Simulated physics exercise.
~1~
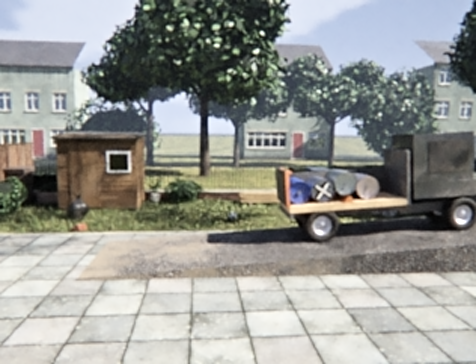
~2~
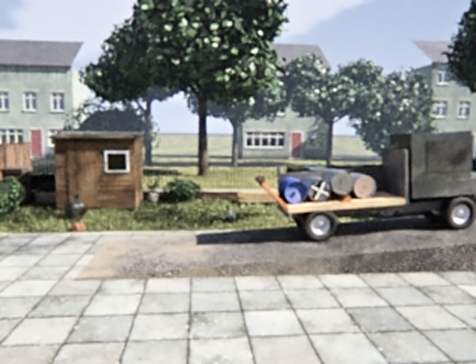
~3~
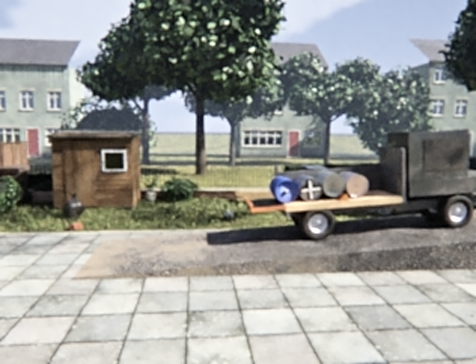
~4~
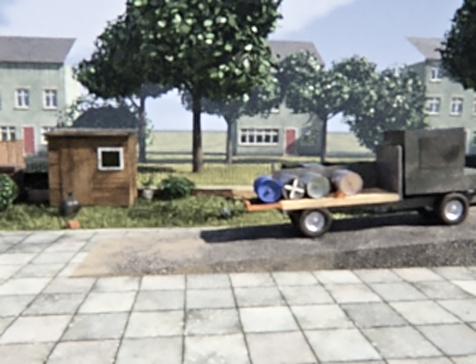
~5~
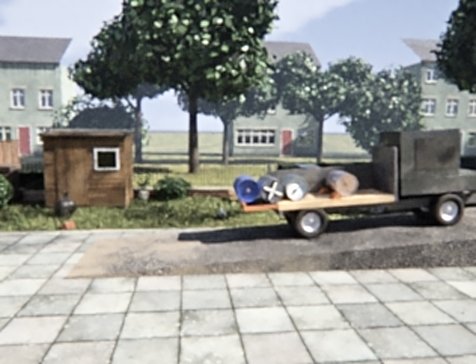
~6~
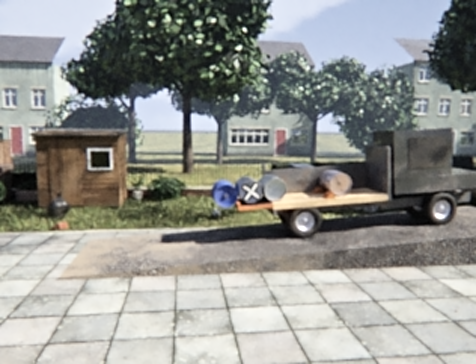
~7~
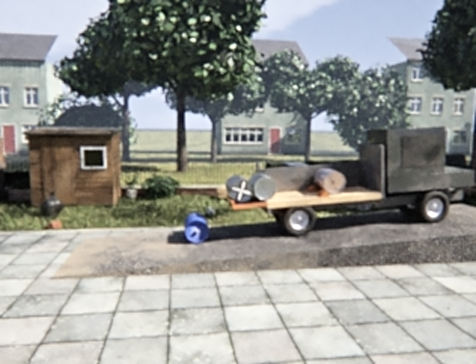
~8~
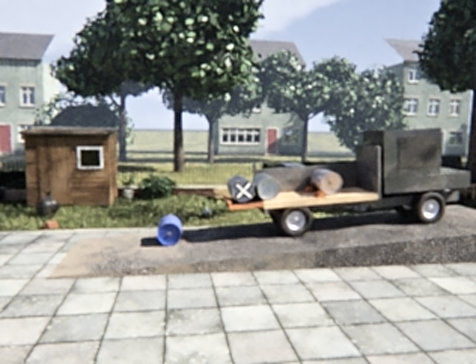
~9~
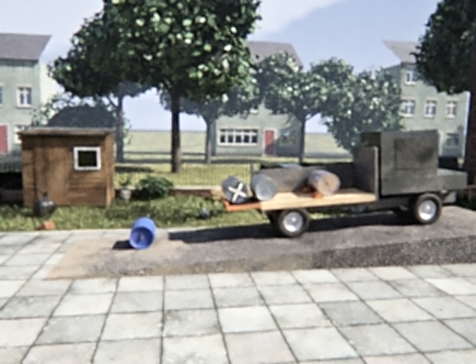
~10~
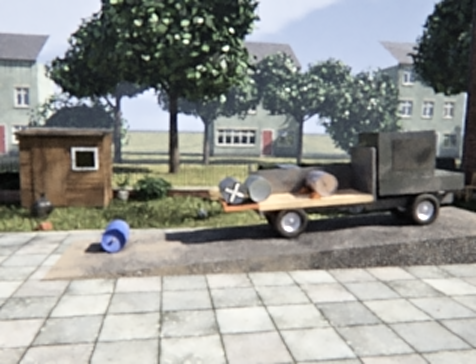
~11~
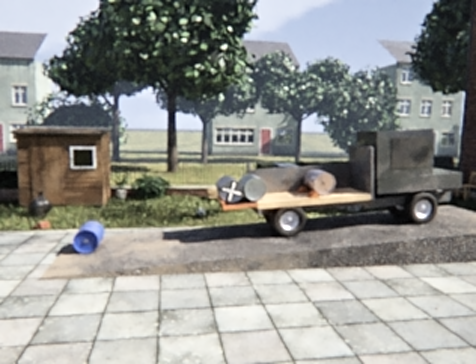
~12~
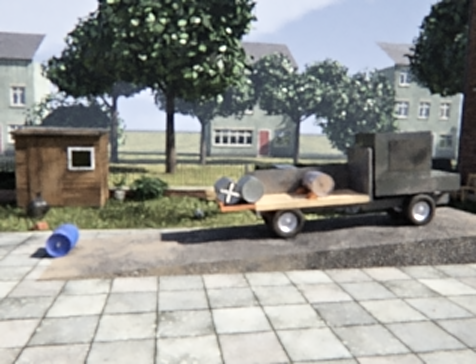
On a sloping street, a blue barrel rolls off a truck's lowered tailgate and continues left.
